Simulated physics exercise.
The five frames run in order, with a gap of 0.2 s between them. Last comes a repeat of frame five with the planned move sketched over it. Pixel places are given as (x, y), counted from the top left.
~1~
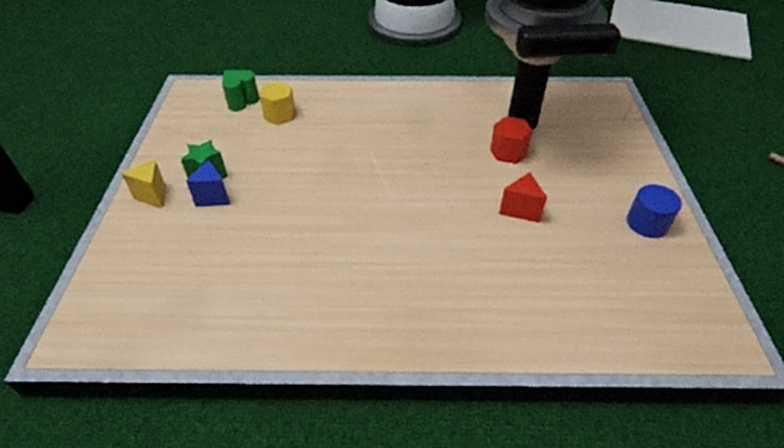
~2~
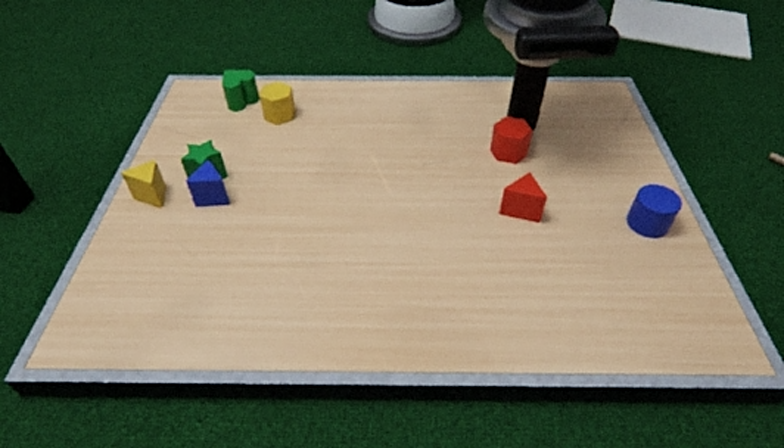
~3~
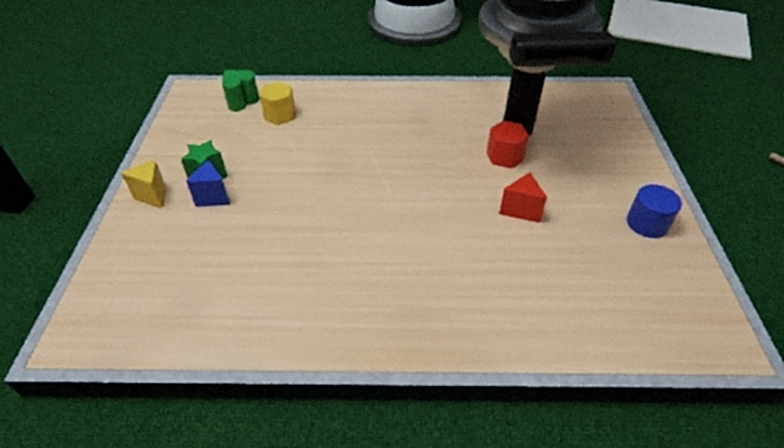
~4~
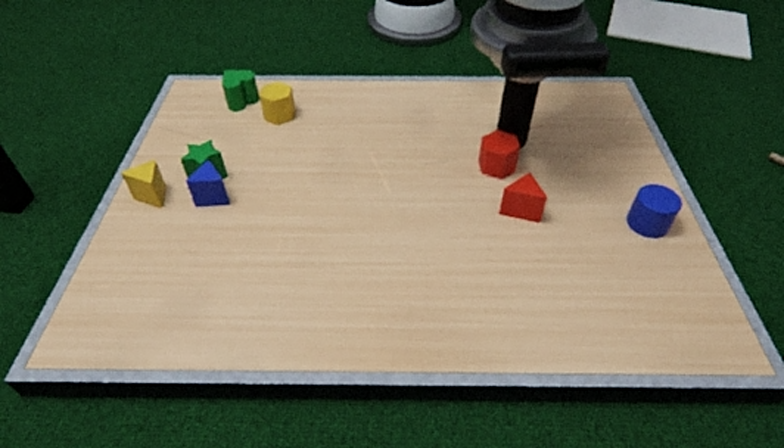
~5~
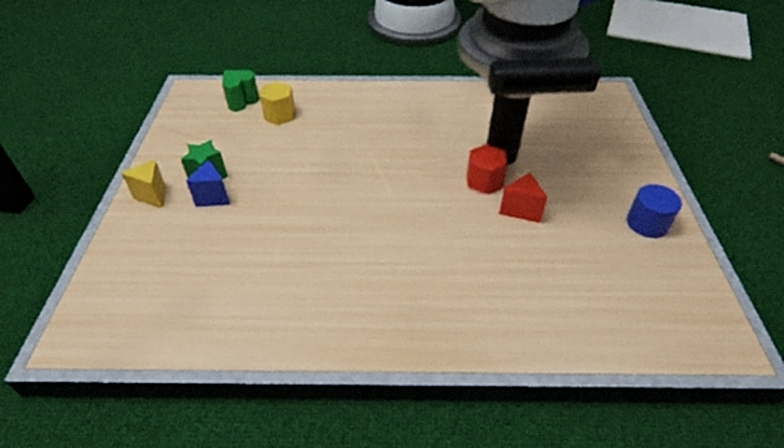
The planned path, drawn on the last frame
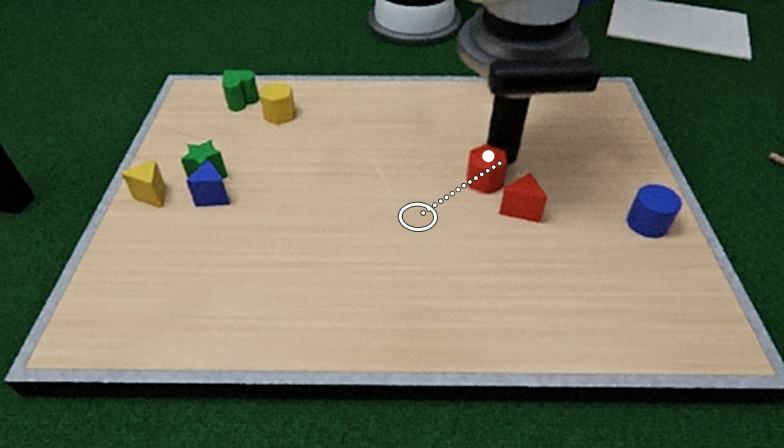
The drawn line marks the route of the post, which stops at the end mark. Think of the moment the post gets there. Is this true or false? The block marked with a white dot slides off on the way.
That claim is true.
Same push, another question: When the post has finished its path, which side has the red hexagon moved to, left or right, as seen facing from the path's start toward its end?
Seen from start to end, it moves left.
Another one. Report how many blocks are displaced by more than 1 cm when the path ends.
Looking at the path, I think only one of the blocks ends up more than 1 cm away.
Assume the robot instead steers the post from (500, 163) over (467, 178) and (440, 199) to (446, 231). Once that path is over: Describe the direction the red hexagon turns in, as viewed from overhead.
Looking down: Anticlockwise.
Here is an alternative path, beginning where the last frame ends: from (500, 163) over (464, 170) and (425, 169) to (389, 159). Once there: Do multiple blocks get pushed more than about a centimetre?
No.
The drawn path runs from (500, 163) directly to (418, 217); the dot is on the red hexagon.
What follows on the original path. One third of the way, post (475, 172); red hexagon (466, 176), turned 20° anticlockwise.
Two thirds of the way, post (447, 190); red hexagon (447, 199), turned 50° anticlockwise.
At the end, post (418, 209); red hexagon (439, 215), turned 115° anticlockwise; red triangle not moved.
